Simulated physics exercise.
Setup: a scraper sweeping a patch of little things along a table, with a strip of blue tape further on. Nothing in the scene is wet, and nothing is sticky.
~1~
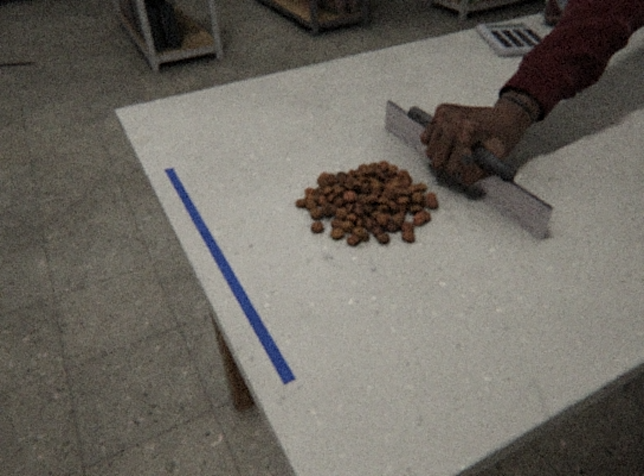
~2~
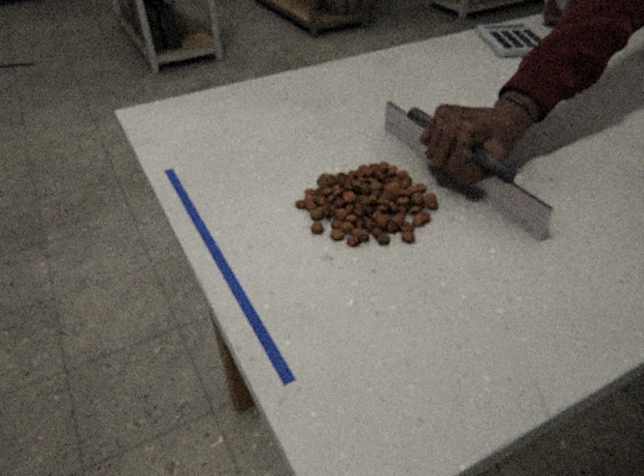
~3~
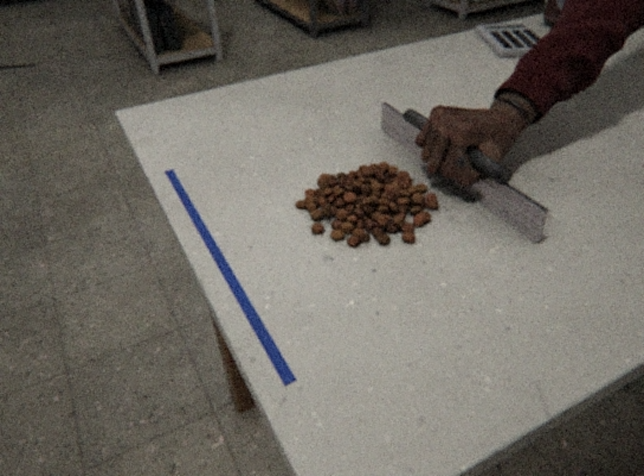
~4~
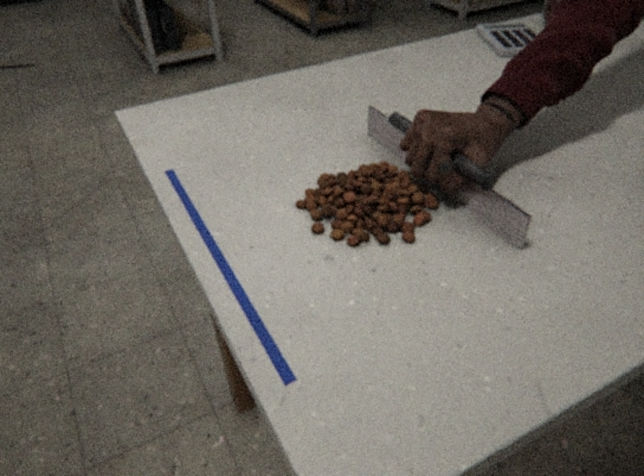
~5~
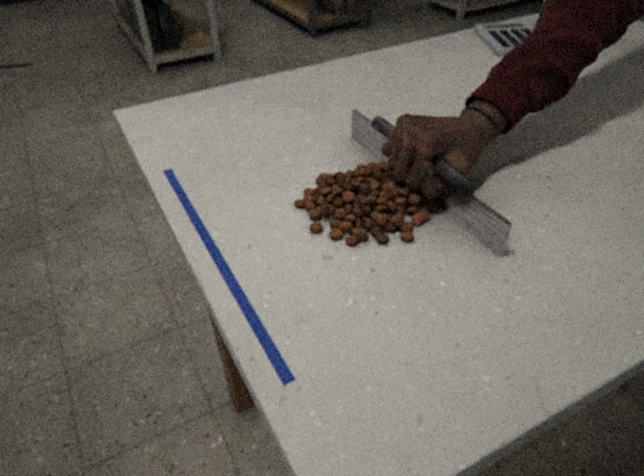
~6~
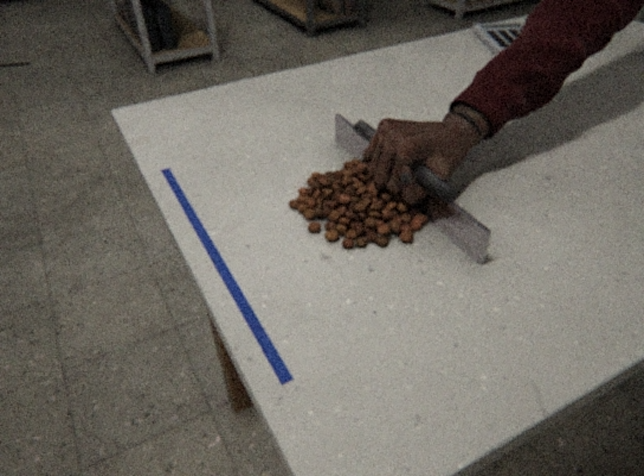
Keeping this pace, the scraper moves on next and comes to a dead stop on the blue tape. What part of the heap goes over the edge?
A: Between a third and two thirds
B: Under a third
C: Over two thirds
(C) Over two thirds.
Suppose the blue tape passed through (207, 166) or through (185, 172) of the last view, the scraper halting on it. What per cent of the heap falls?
It would be some 20 per cent the first time and some 50 per cent the second.
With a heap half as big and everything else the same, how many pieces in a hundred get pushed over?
I'd expect around 70 per cent.
Soon, scraper still moving, near (306, 193); heap all on the table, its front near (221, 240).
A while on, scraper stopped at the blue tape; heap about two thirds over the edge.
Towards the end, scraper stopped at the blue tape; heap most over the edge.
Finally, scraper stopped at the blue tape; heap most over the edge.
